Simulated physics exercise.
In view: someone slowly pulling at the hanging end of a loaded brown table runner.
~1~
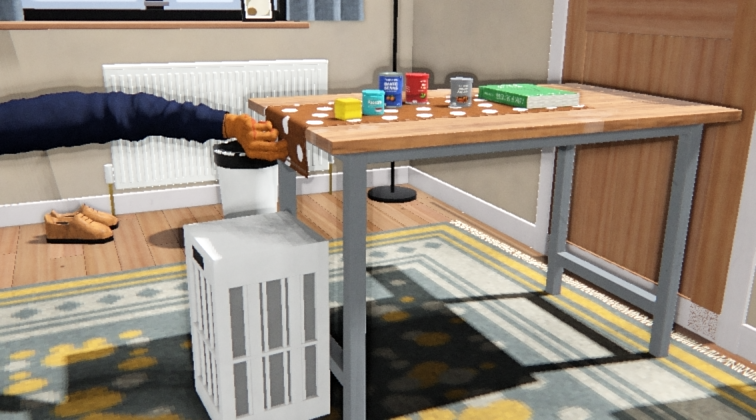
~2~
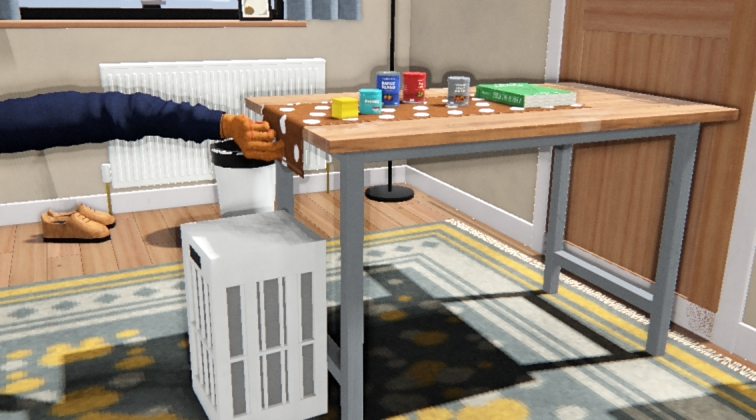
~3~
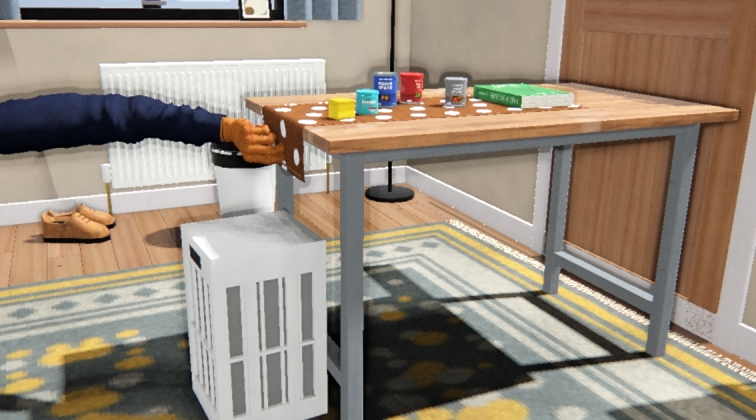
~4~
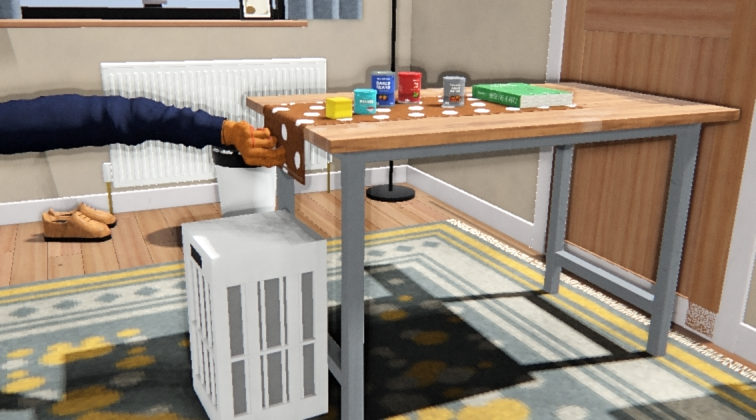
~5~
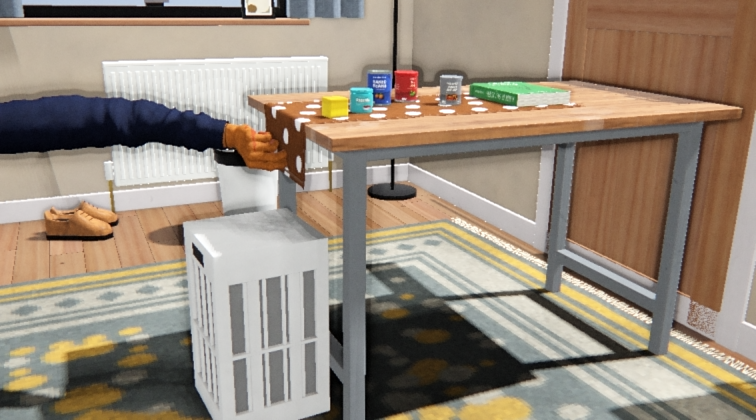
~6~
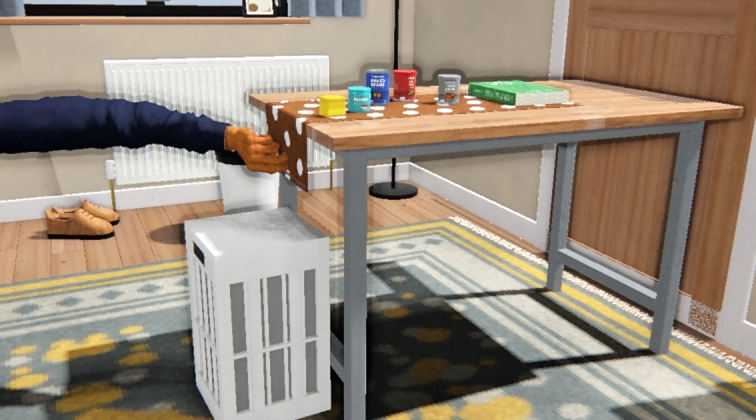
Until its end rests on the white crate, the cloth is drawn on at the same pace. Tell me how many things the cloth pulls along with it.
Watching it, the fallen ones add up to one, no more.
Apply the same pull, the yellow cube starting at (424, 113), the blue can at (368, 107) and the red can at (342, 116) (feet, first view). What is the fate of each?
Start with the yellow cube, which is kept; next the blue can, which is kept; last the red can, which is lost.
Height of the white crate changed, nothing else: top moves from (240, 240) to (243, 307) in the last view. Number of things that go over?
That comes to 3.
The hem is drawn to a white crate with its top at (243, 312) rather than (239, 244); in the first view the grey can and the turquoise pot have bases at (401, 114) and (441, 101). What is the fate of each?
Grey can is gone, turquoise pot stays.
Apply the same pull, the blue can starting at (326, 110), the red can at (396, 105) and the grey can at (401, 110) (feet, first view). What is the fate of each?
The blue can topples down; the red can stays put; and the grey can stays put.
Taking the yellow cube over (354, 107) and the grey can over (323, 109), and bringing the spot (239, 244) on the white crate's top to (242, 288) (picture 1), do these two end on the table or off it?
Result - the yellow cube comes off, and the grey can comes off.
Soon after, hem near (286, 203); all still up.
After that, hem on the crate; yellow cube gone.
In the end, hem on the crate; yellow cube gone. The count of fallen things is one.
